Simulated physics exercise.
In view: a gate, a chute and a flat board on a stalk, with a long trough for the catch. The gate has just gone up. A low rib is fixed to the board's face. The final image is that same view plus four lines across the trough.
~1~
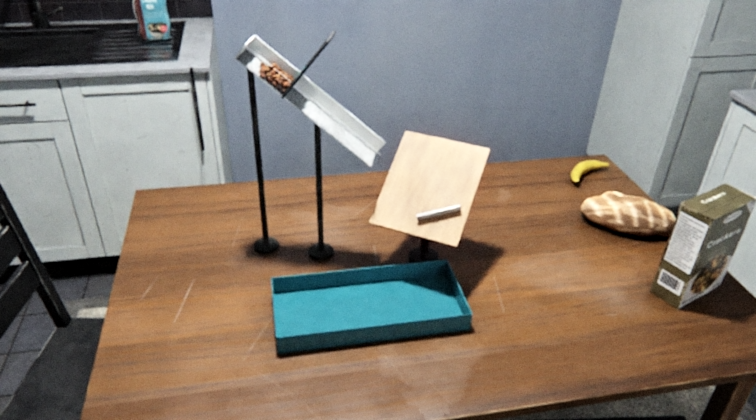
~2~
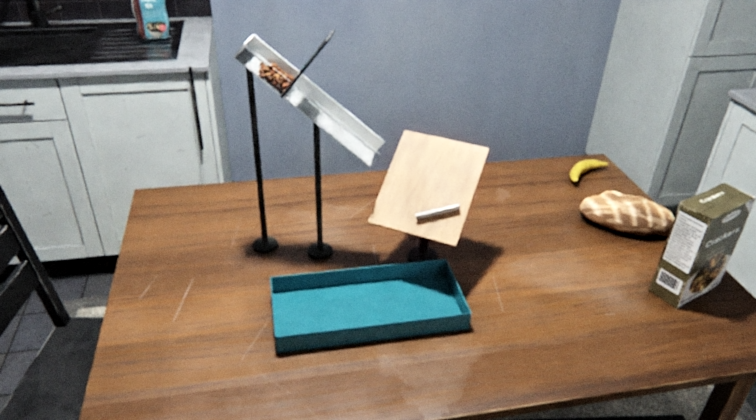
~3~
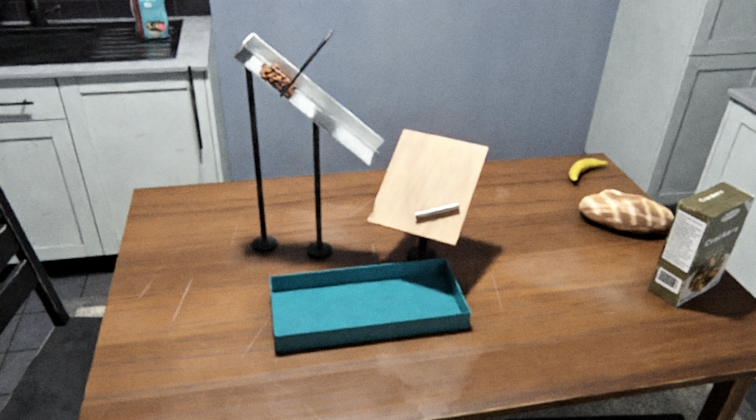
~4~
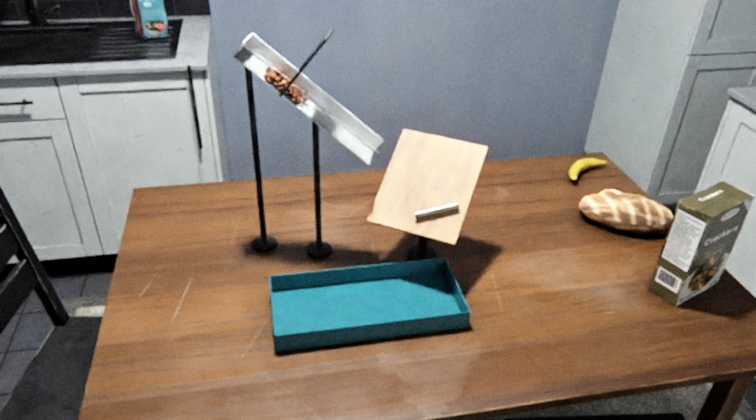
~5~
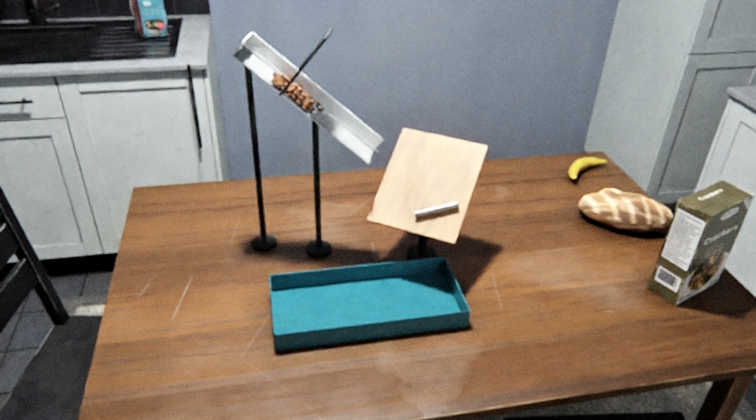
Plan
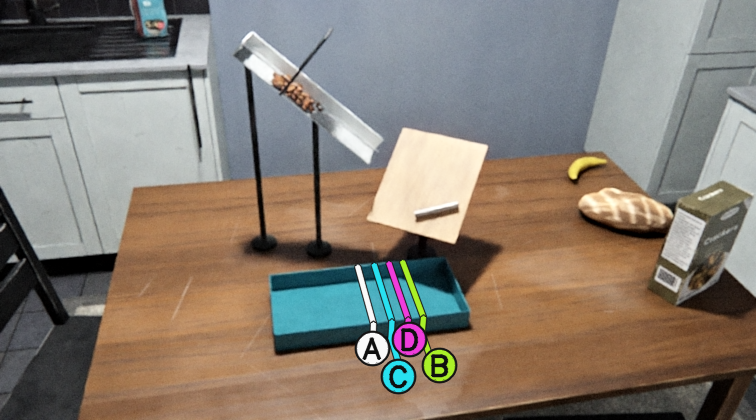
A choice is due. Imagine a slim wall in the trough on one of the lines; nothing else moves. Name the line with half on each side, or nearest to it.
The answer is line D.
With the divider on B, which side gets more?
More lands on the left.
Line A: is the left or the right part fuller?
Right.
On the marked copy, line A crosses the front rim at (373, 323); line B crosses the front rim at (423, 316); line C crosses the front rim at (391, 320); line D crosses the front rim at (408, 318).
If A is chosen, of what is caught, not one piece on the left of the divider, every piece on the right.
If B is chosen, of what is caught, almost all on the left of the divider, about a tenth on the right.
If C is chosen, of what is caught, about a tenth on the left of the divider, the larger part on the right.
If D is chosen, of what is caught, roughly two thirds on the left of the divider, roughly a third on the right.
